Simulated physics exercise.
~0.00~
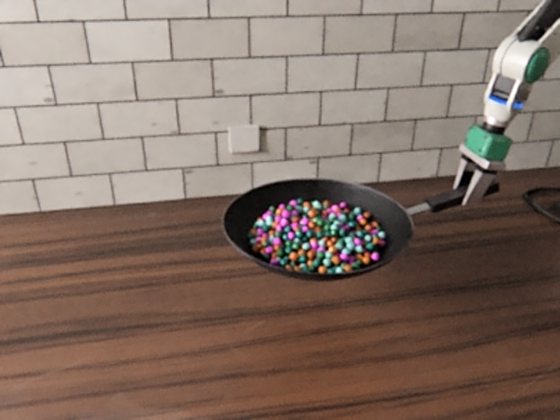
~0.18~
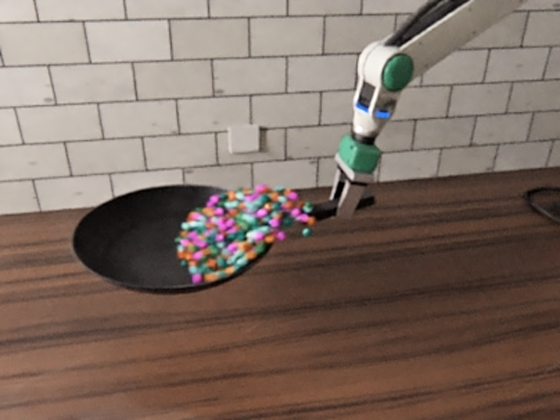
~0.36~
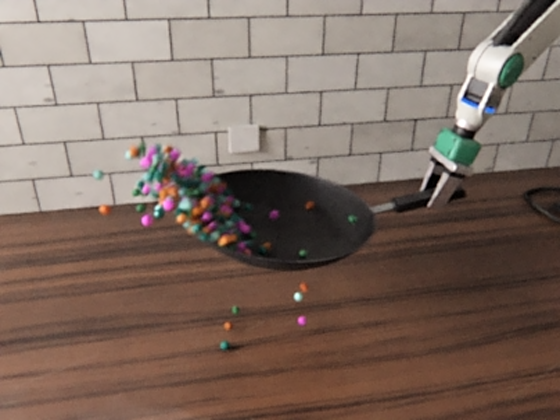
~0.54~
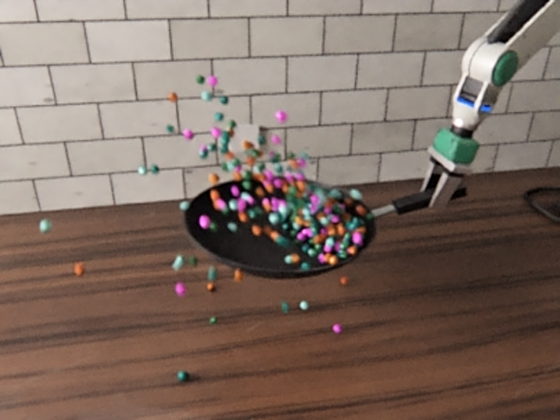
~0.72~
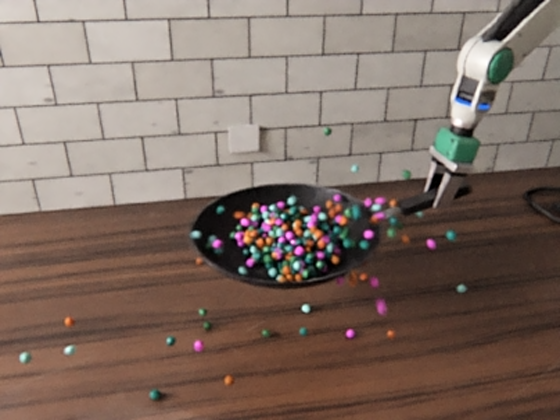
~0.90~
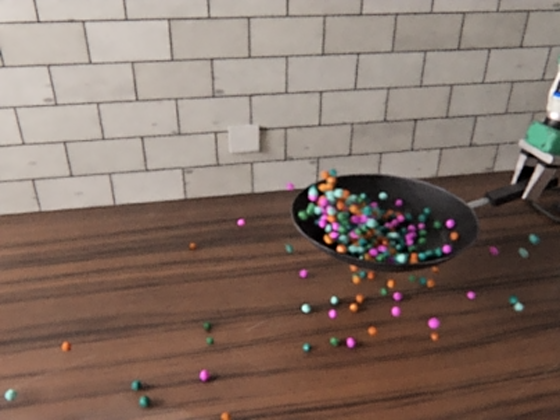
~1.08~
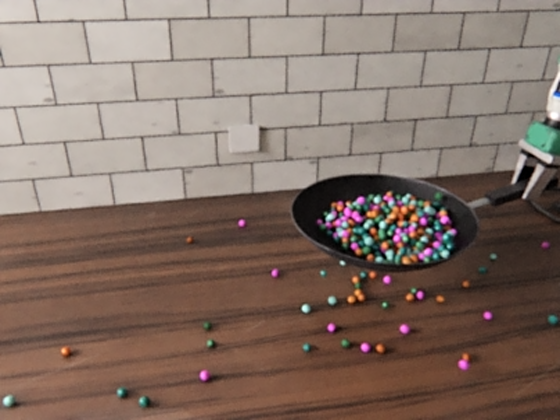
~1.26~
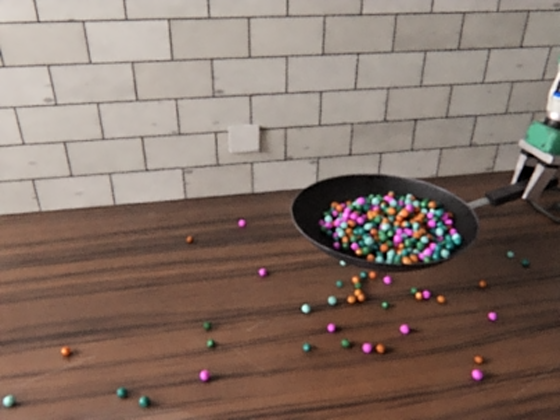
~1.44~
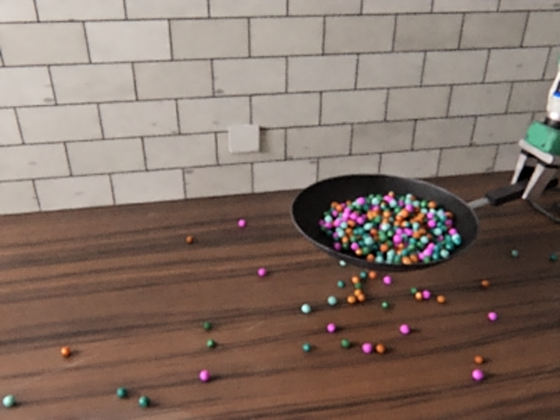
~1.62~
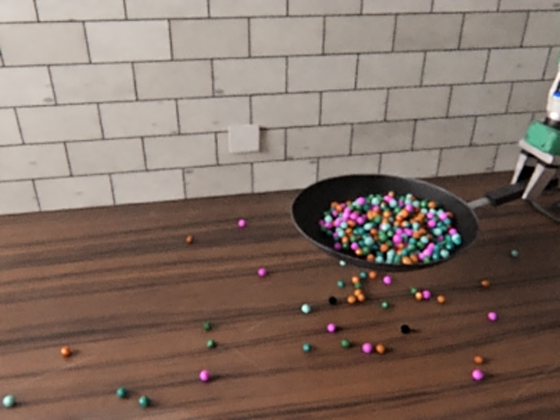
At first, a robot arm holds a dark frying pan heaped with small round sweets in pink, orange, green and teal above a wooden surface by a tiled wall. The arm swings the pan left, and the sweets bunch toward the handle side. It then jerks back to the right, and they surge over the far left rim, some flying up and falling. Many drop back into the pan while others scatter across the wood. The pan moves right again and stops. It ends level and still holding most of the sweets, with a small share strewn below.
